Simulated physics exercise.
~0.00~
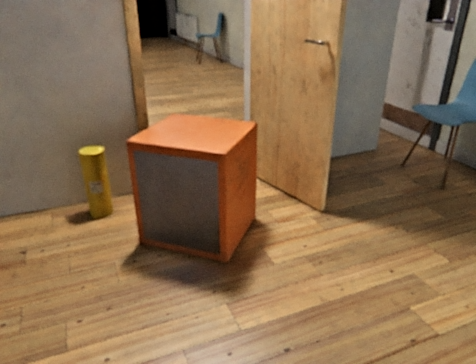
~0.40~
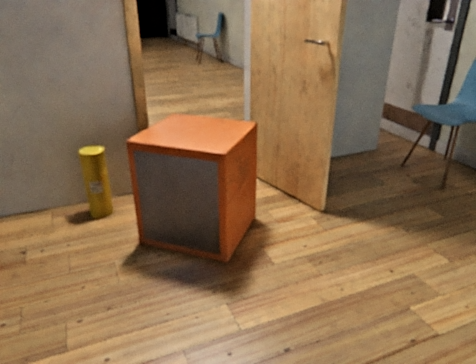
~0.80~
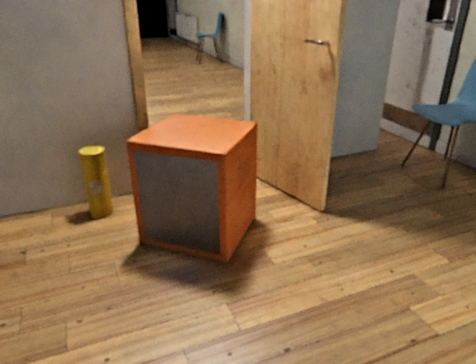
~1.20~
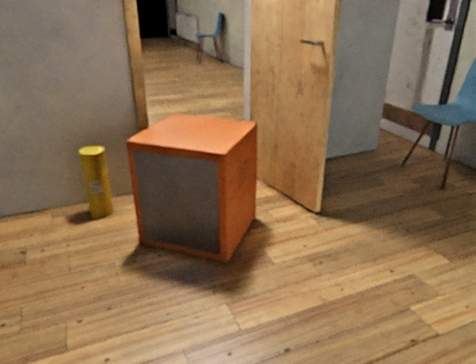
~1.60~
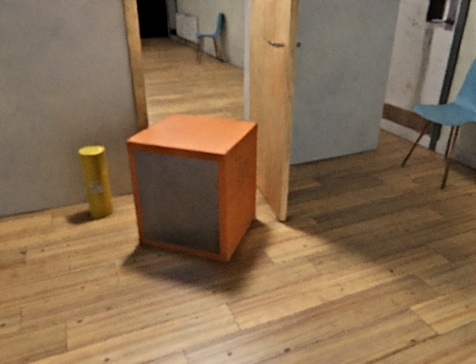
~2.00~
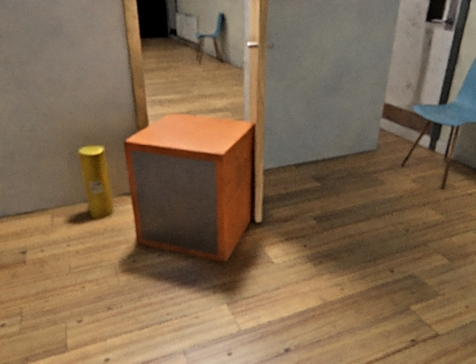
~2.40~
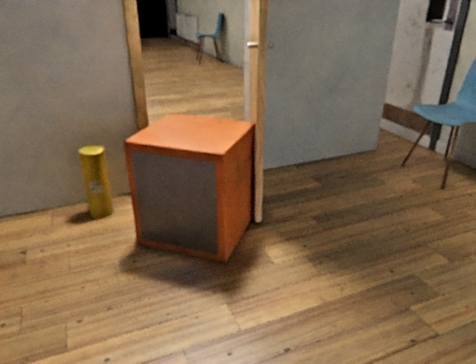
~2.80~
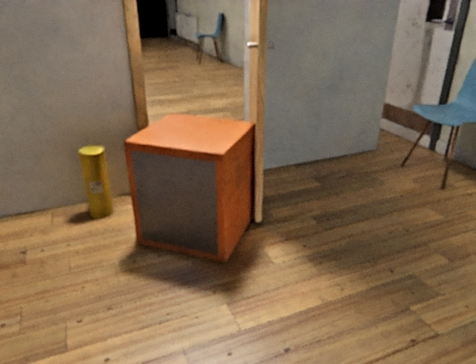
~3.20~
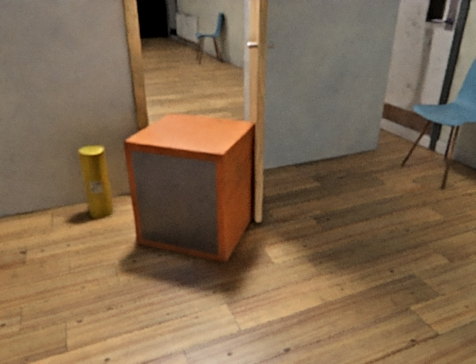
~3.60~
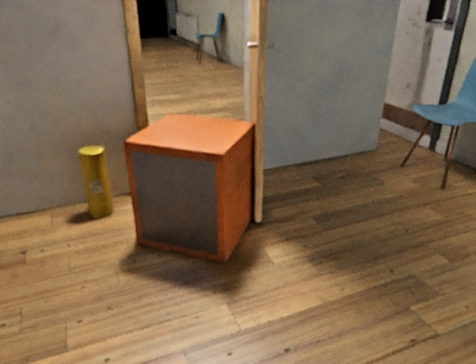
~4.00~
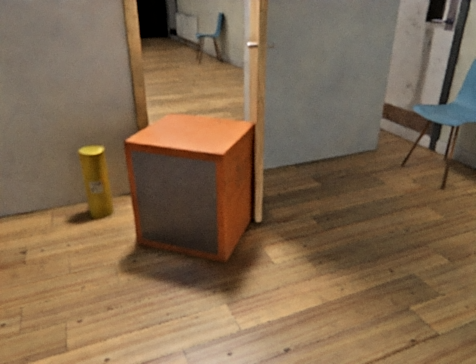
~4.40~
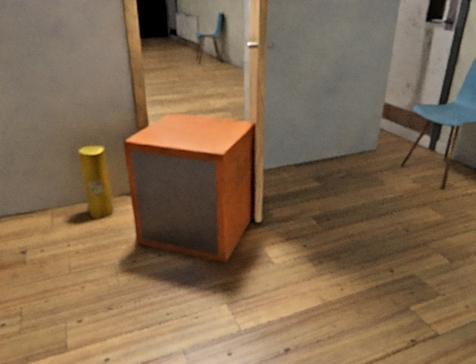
At first, a pale wooden door stands open beside a doorway, with an orange box-shaped appliance on the plank floor in front of it, a yellow canister to the left and a blue chair at the far right. The door begins to swing slowly to the left, with nobody in view. It then turns faster, its broad face narrowing until it is seen nearly edge-on. Its free edge reaches the right side of the orange appliance, which shifts very slightly. There the door stops, and it stays resting beside the appliance, with the doorway still open.
